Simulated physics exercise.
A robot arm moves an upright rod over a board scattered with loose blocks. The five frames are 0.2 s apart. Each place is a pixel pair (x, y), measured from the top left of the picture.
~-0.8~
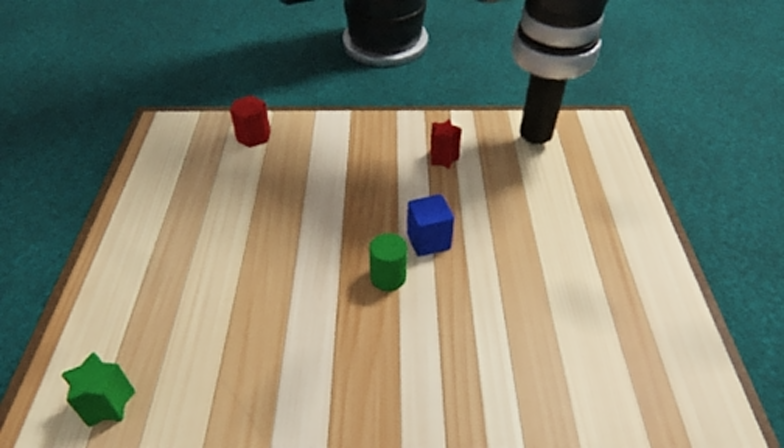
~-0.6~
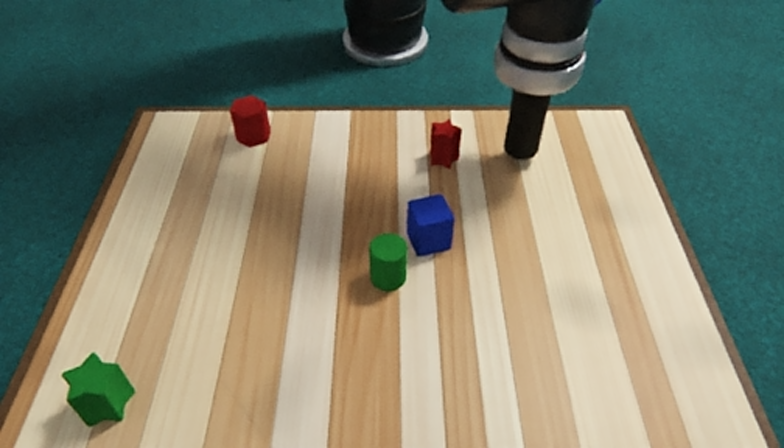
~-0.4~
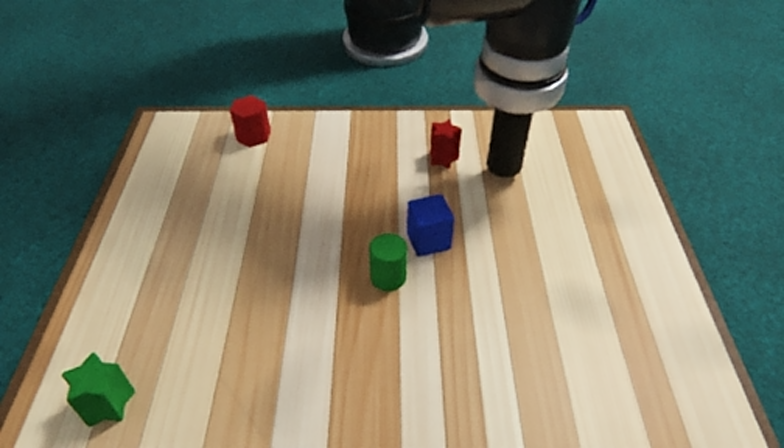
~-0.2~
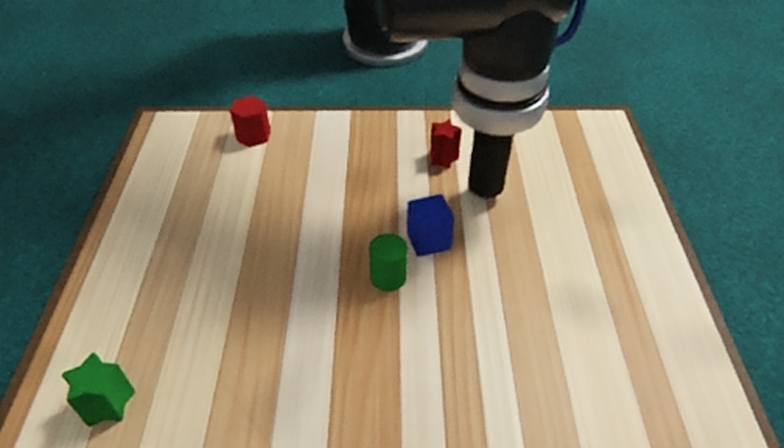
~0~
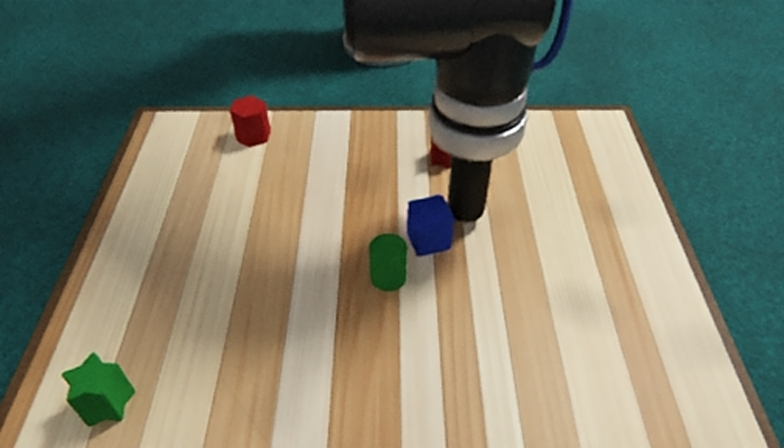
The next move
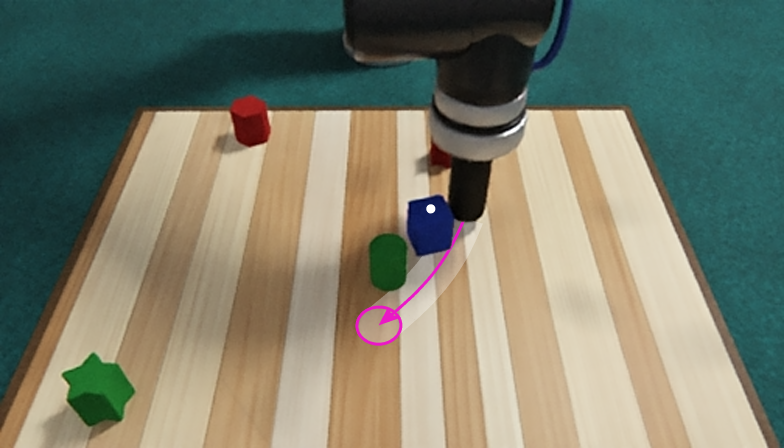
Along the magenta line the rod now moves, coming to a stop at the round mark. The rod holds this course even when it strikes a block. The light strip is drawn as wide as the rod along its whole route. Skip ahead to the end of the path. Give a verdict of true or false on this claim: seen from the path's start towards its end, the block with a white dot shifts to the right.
This is true.
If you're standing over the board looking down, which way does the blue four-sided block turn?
Clockwise rotation.
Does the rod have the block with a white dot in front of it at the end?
It seems not.
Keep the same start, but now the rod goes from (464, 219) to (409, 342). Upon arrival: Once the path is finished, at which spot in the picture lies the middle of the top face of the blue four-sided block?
By then it is at (406, 224).
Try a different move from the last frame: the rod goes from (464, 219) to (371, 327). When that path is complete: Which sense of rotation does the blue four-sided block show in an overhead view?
Twists clockwise.
The line goes from (464, 219) by way of (434, 272) to (379, 325); the dot is on the blue four-sided block.
On the path given first. One third of the way, rod at (447, 245); green circular block at (385, 248); blue four-sided block at (408, 222), turned 30° clockwise.
Two thirds of the way, rod at (418, 281); green circular block at (380, 250); blue four-sided block at (402, 223), turned 50° clockwise.
At the end, rod at (379, 316); green circular block at (373, 253); blue four-sided block at (402, 223), turned 50° clockwise; red star block unmoved.
